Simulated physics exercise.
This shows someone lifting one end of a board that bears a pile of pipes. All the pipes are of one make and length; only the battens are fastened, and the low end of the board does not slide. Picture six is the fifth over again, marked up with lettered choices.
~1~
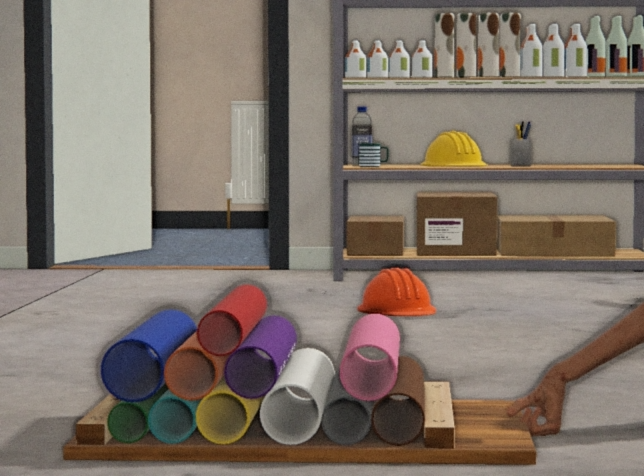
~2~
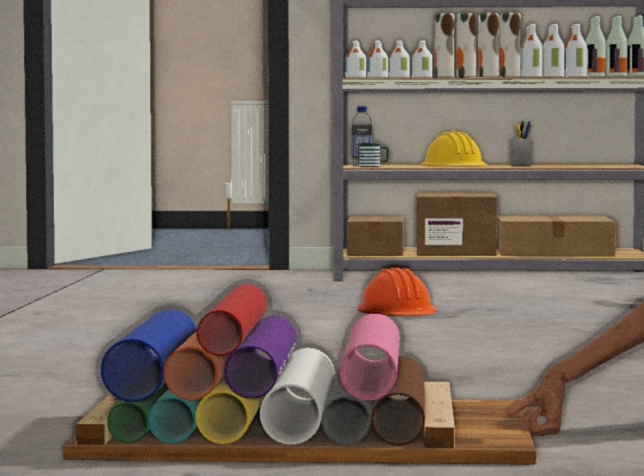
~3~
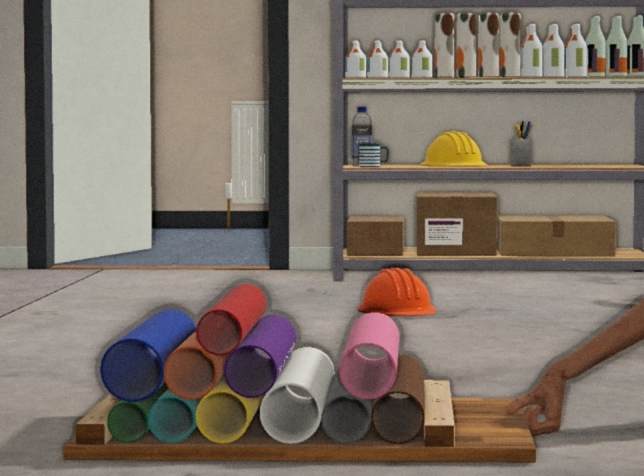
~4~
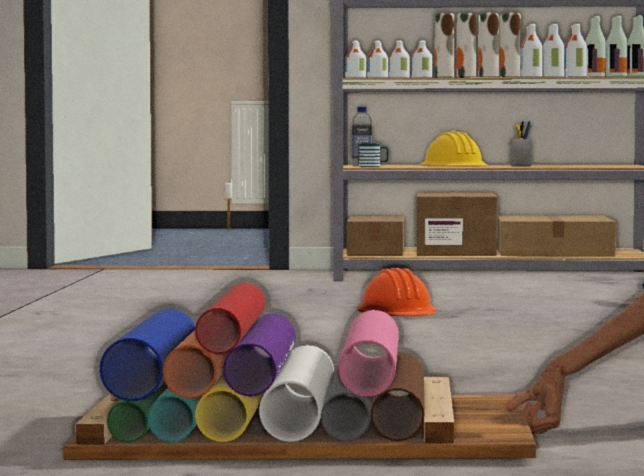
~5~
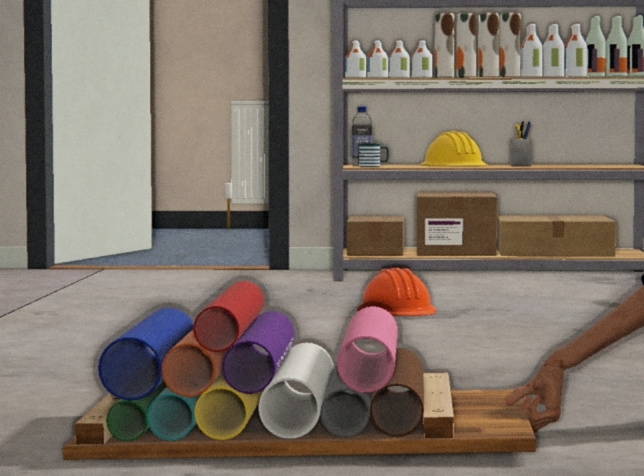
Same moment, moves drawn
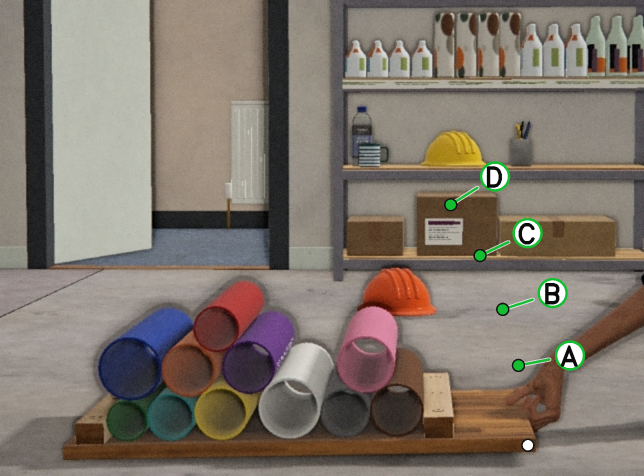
Colourful stacked pipes stay almost still on a wooden board as a hand grips its right end.
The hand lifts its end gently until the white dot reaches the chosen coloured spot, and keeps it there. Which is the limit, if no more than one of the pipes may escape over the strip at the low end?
The answer is mark A.
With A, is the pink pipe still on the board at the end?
Yes.
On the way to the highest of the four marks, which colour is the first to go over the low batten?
First is the blue one.
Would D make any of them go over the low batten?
Yes, at D.
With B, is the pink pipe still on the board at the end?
Yes, with B.
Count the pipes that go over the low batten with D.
The count is five.
On the copy, A at (518, 366); B at (502, 309); C at (480, 256); D at (451, 205); the white dot at (528, 446).
On A. First, board at 11°.
Then, board at 11°.
Finally, board at 11°, one over the low batten (blue).
By contrast, B two over the low batten (orange, blue); C five over the low batten; D five over the low batten.
